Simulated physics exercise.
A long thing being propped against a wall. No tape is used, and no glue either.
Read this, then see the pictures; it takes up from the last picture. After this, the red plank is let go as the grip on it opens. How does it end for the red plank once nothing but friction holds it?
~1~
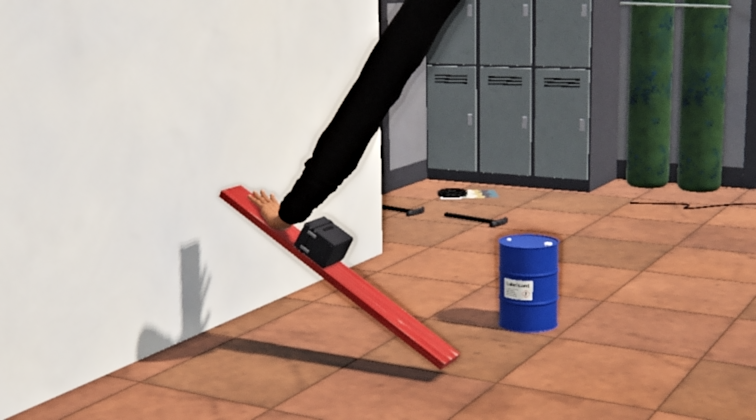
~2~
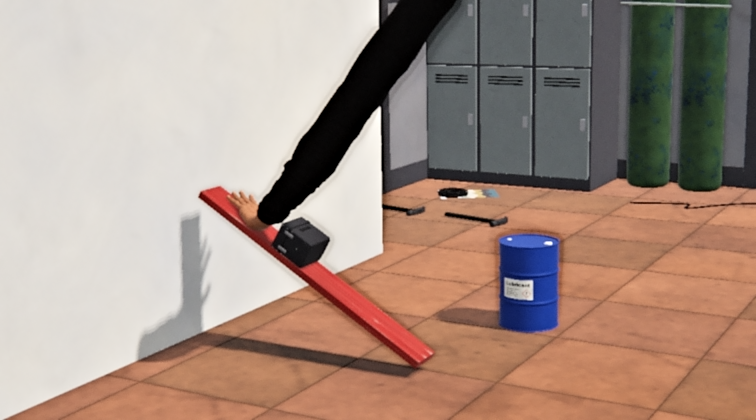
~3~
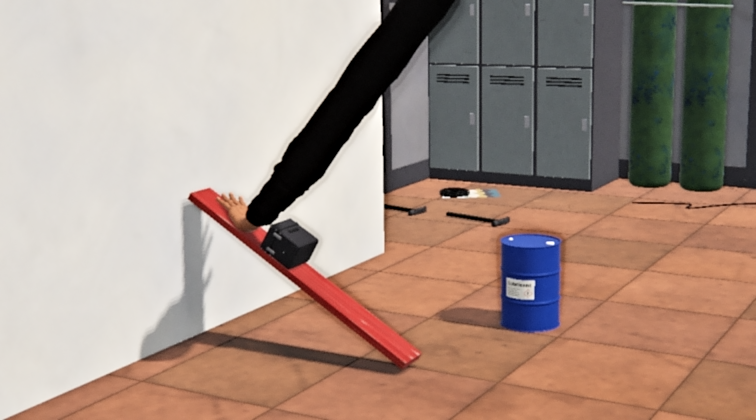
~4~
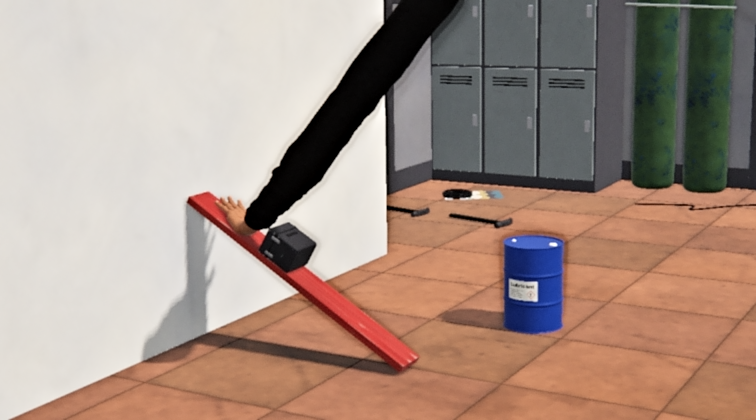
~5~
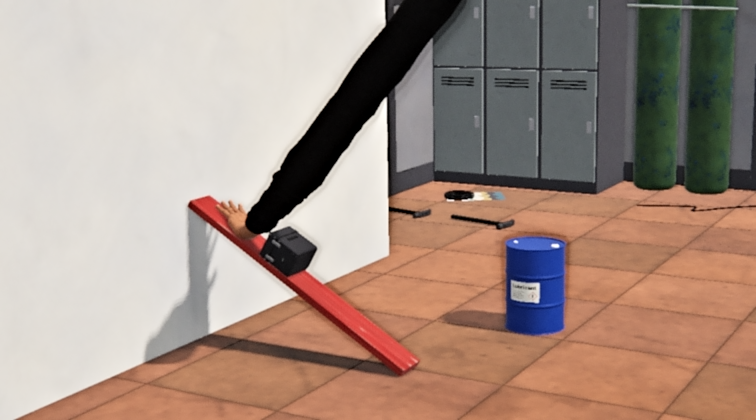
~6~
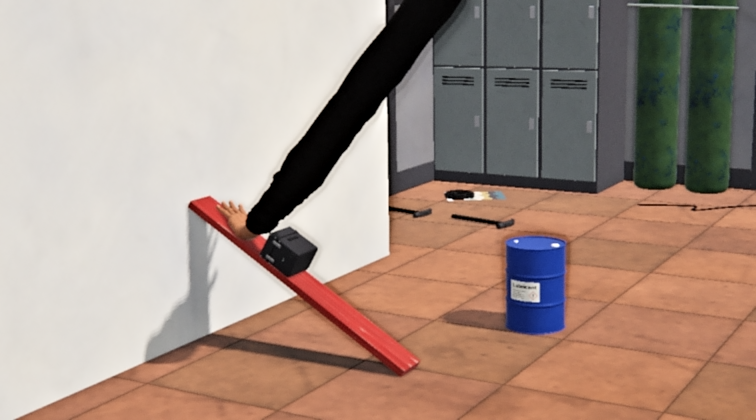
It is left lower.
Then, 0.30 s past the last view, red plank 19° lower than it was left near (316, 326).
Then, 0.40 s past the last view, red plank 31° lower than it was left near (322, 348).
Finally, moved from the start, red plank; blue canister still in place. Final places as the last picture's camera would see them, red plank near (323, 353). The plank slips out.
